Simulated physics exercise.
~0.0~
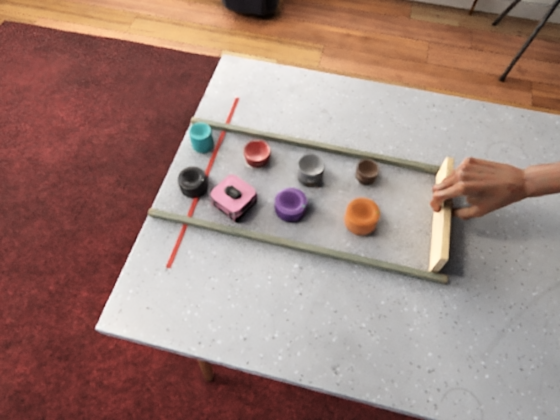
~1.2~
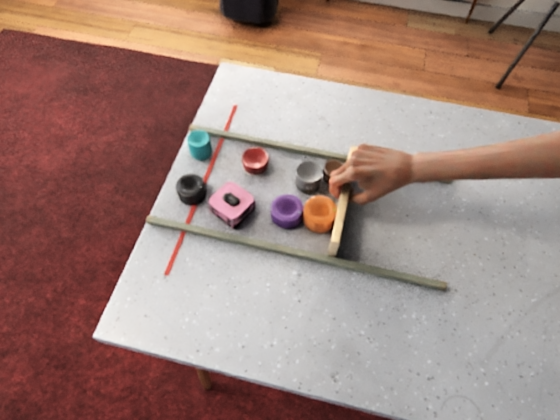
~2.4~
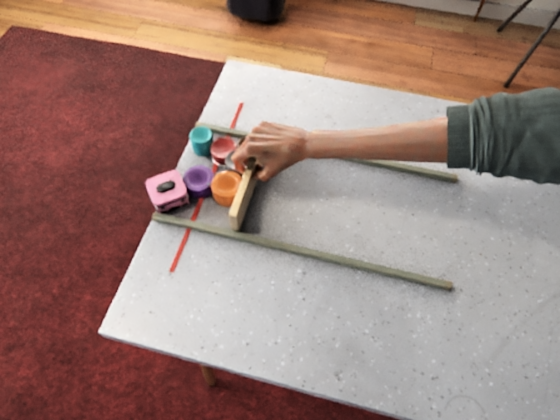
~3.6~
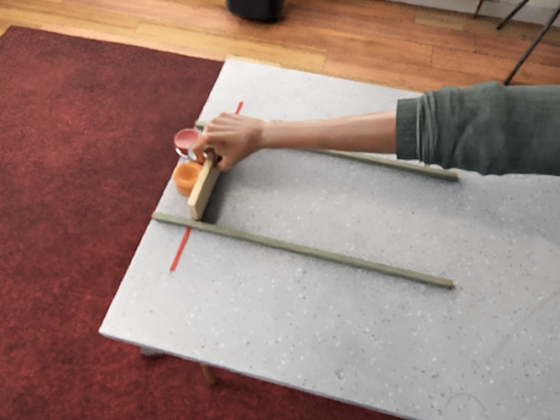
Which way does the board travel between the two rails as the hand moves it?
The board moves to the left, pushed along between the rails towards the red strip near the table's edge.
